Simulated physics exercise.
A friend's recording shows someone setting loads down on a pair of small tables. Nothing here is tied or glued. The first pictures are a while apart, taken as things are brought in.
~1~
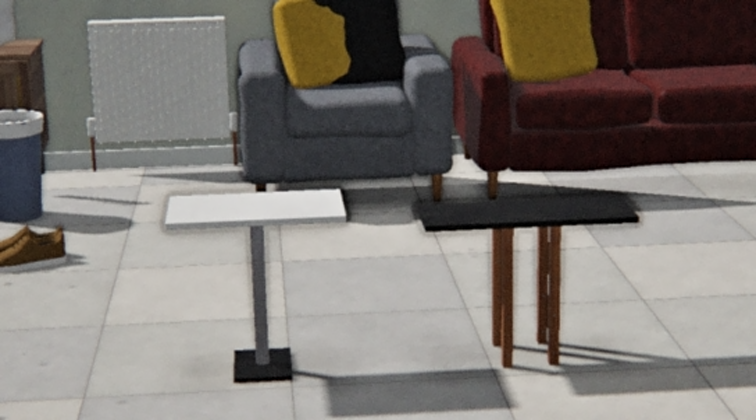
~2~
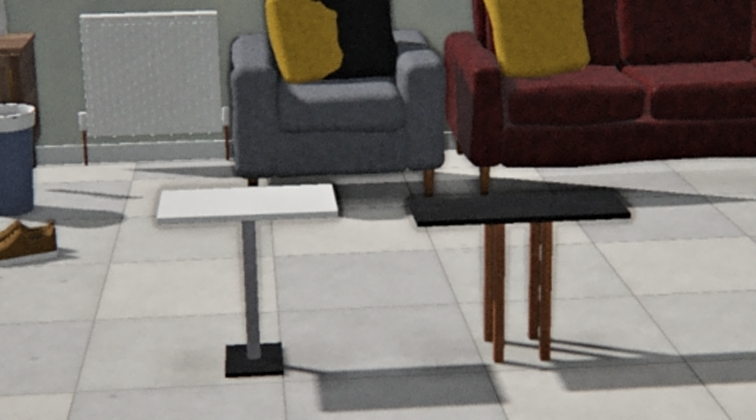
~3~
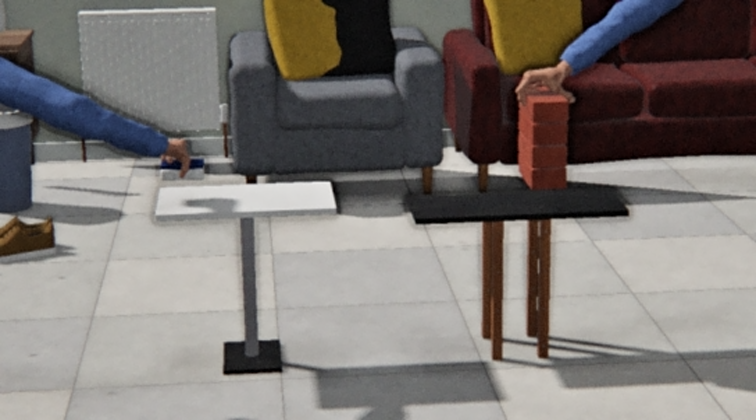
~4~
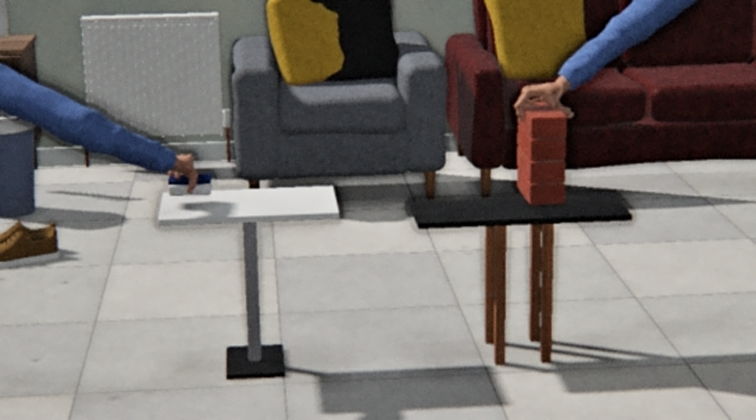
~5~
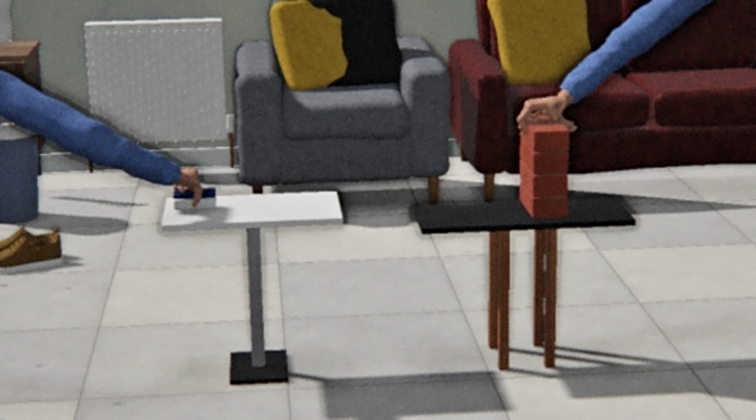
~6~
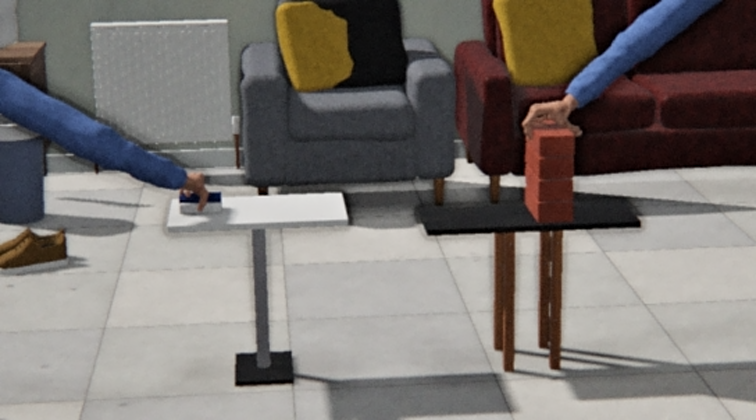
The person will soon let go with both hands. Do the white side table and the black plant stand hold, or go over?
The white side table is left standing; the black plant stand is left standing.
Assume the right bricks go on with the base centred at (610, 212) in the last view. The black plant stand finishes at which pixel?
It comes to rest around (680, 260).
Then, 0.60 s on from there, white side table at rest near (258, 212); black plant stand at rest near (528, 218).
In the end, the white side table keeps steady, near (258, 212); the black plant stand keeps steady, near (528, 218).
